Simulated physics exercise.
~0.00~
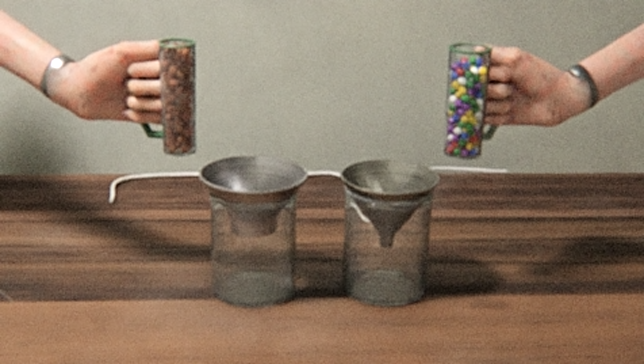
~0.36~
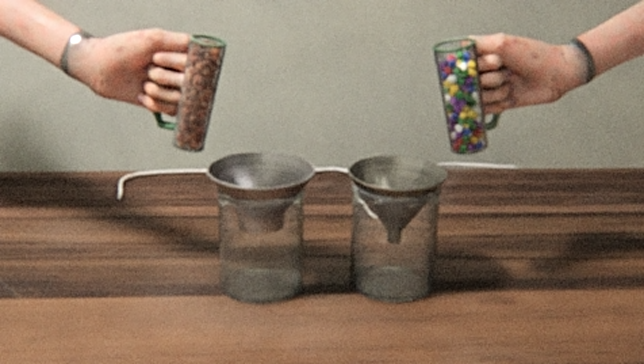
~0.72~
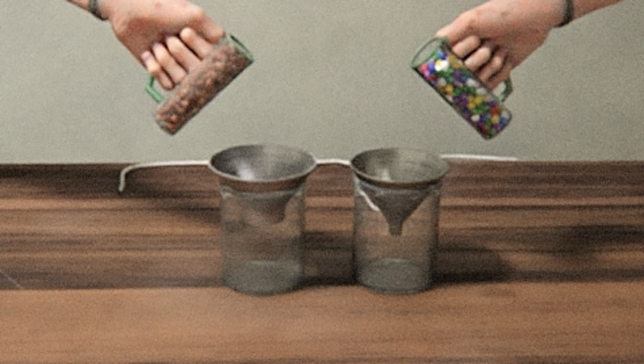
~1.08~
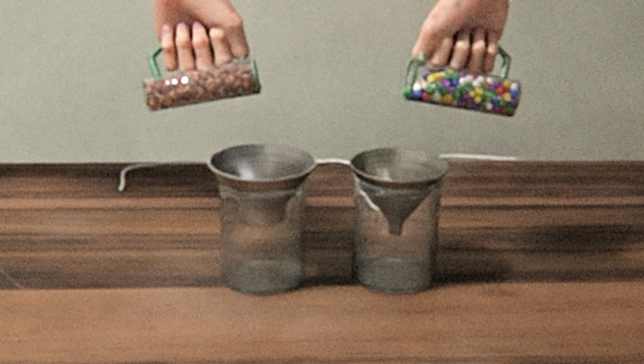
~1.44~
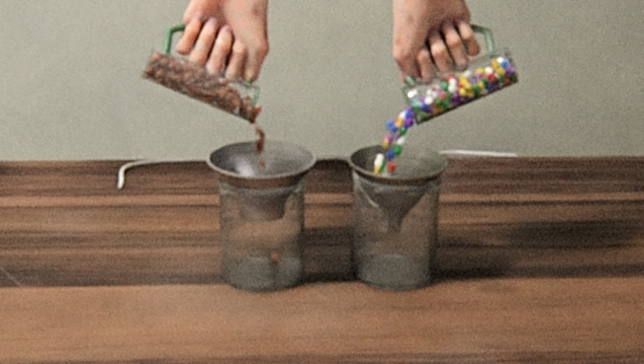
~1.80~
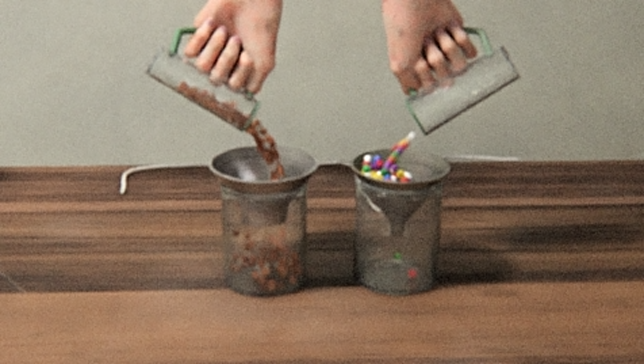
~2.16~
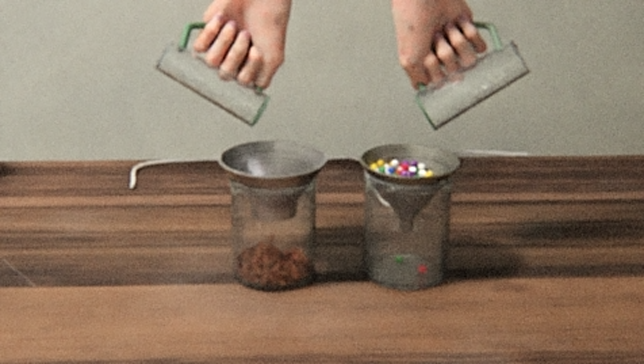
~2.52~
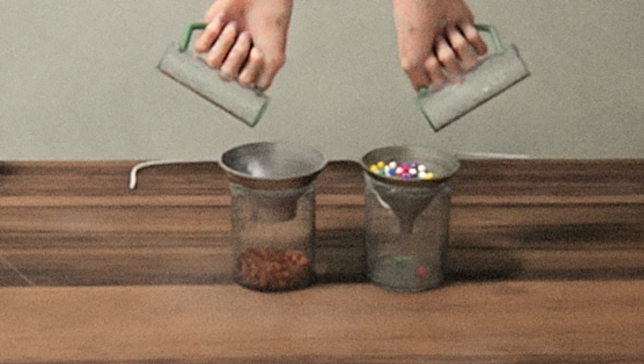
Above a wooden table, two hands tip cups; brown bits reach the jar, most beads clog.
